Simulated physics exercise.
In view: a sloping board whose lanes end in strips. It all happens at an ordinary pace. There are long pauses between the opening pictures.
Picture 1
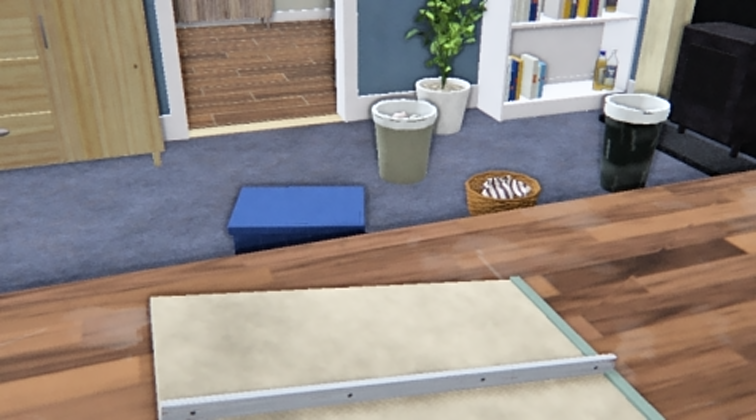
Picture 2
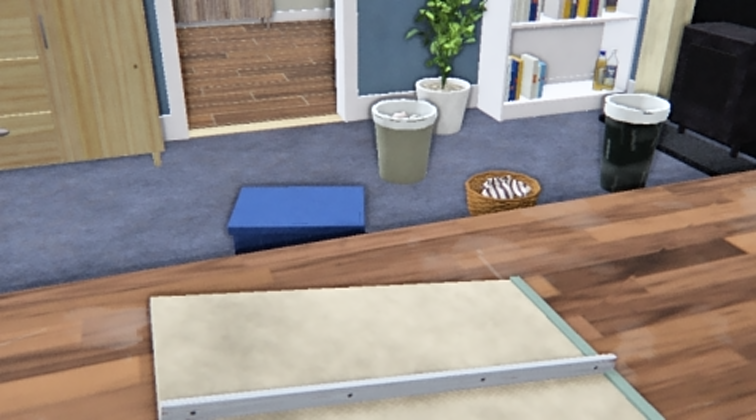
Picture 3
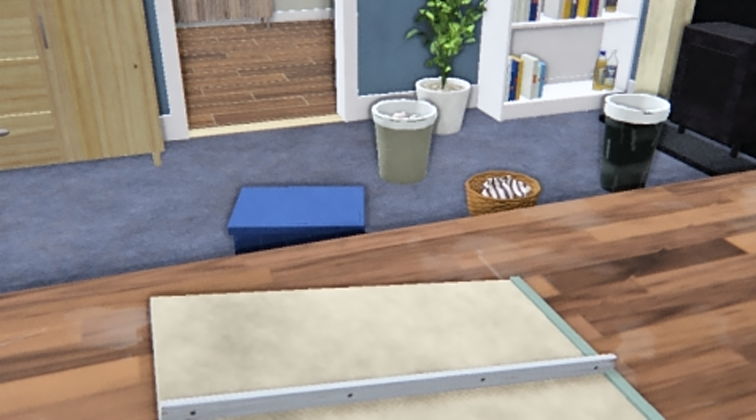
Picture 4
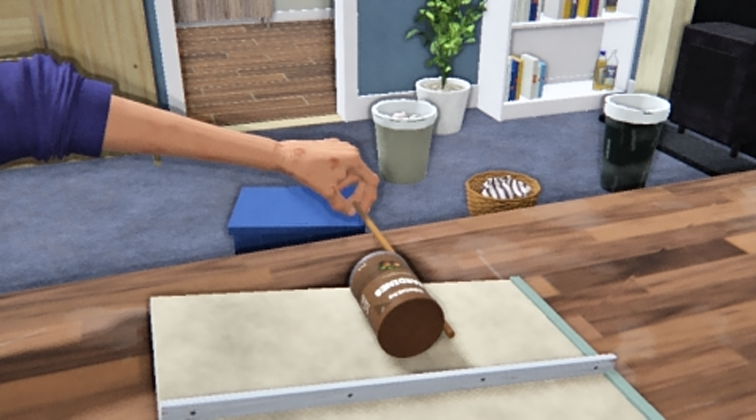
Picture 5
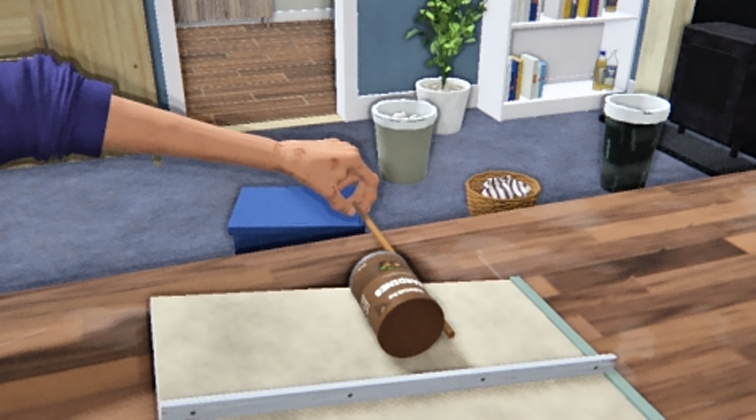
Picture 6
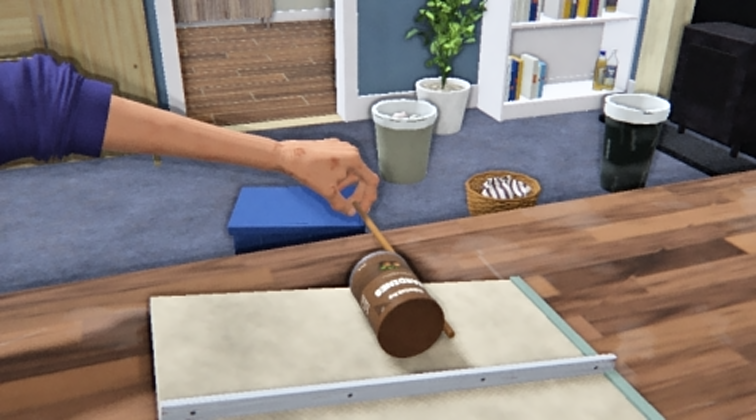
An arm in a purple sleeve appeared from the left, using a thin stick to keep a brown tin in place on the pale board, which had been empty before; after that, nothing visibly moved.
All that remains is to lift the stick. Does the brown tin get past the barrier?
As it turns out, the brown tin runs past the strip.
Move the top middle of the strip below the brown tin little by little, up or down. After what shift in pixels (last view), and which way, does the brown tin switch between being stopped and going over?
A shift of 8 pixels, going up.
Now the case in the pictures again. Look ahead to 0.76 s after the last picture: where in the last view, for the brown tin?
Its middle is close to (568, 290).
Then, 0.76 s later than the last frame, brown tin off the board near (568, 290).
When it is over, the brown tin goes over the end.
